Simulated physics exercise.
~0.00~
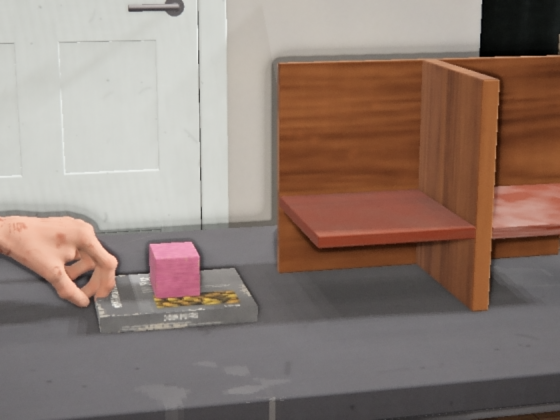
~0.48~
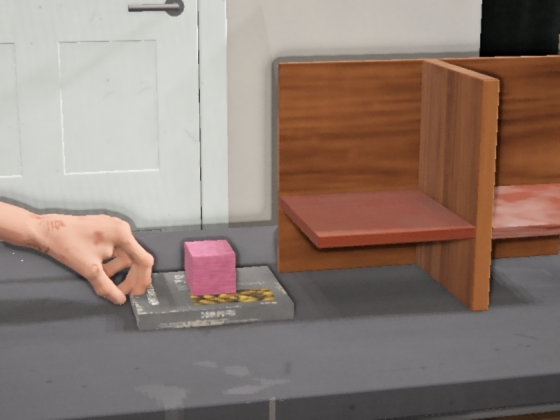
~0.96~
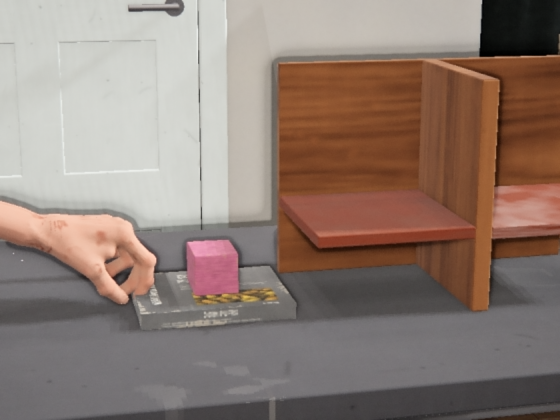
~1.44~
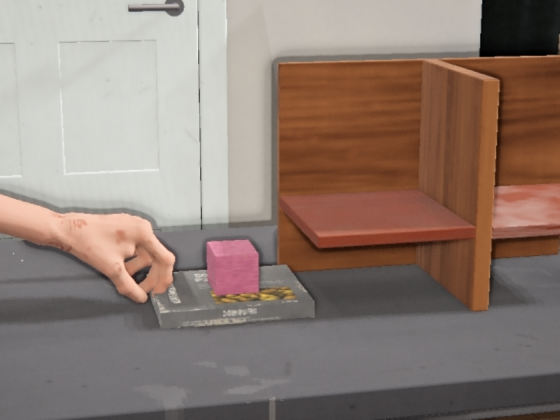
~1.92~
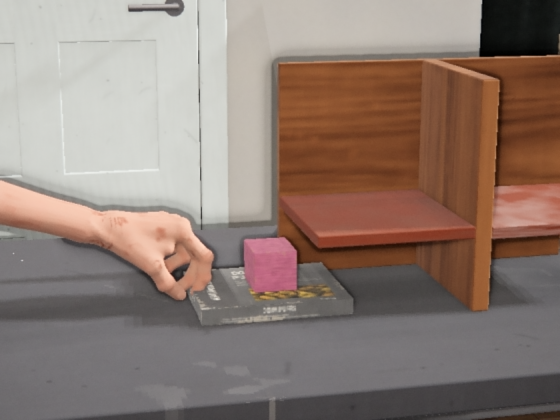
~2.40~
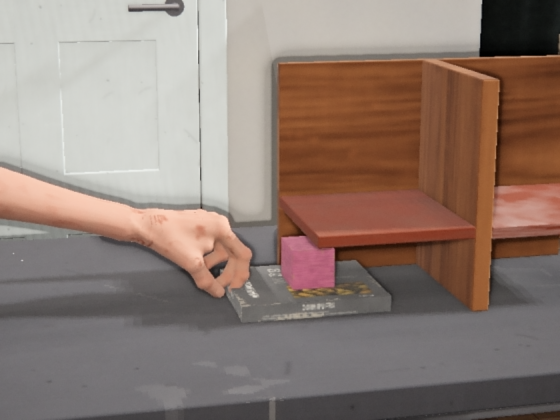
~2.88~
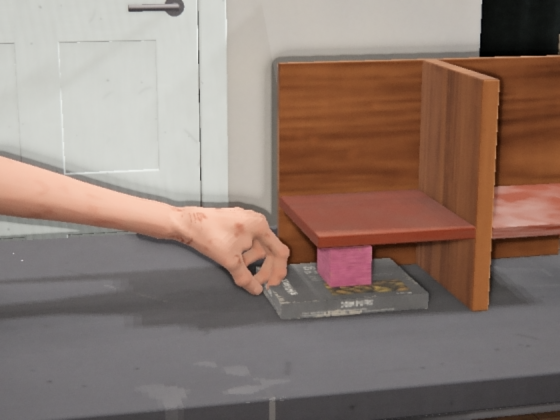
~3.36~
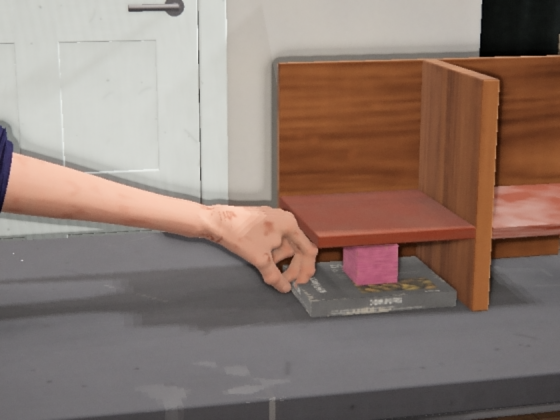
The video shows a hand pushing a flat grey box with a pink block on top rightward across a dark surface toward a wooden rack, pausing briefly along the way. The block rides along and passes beneath the low reddish shelf, still sitting on the box at the end.
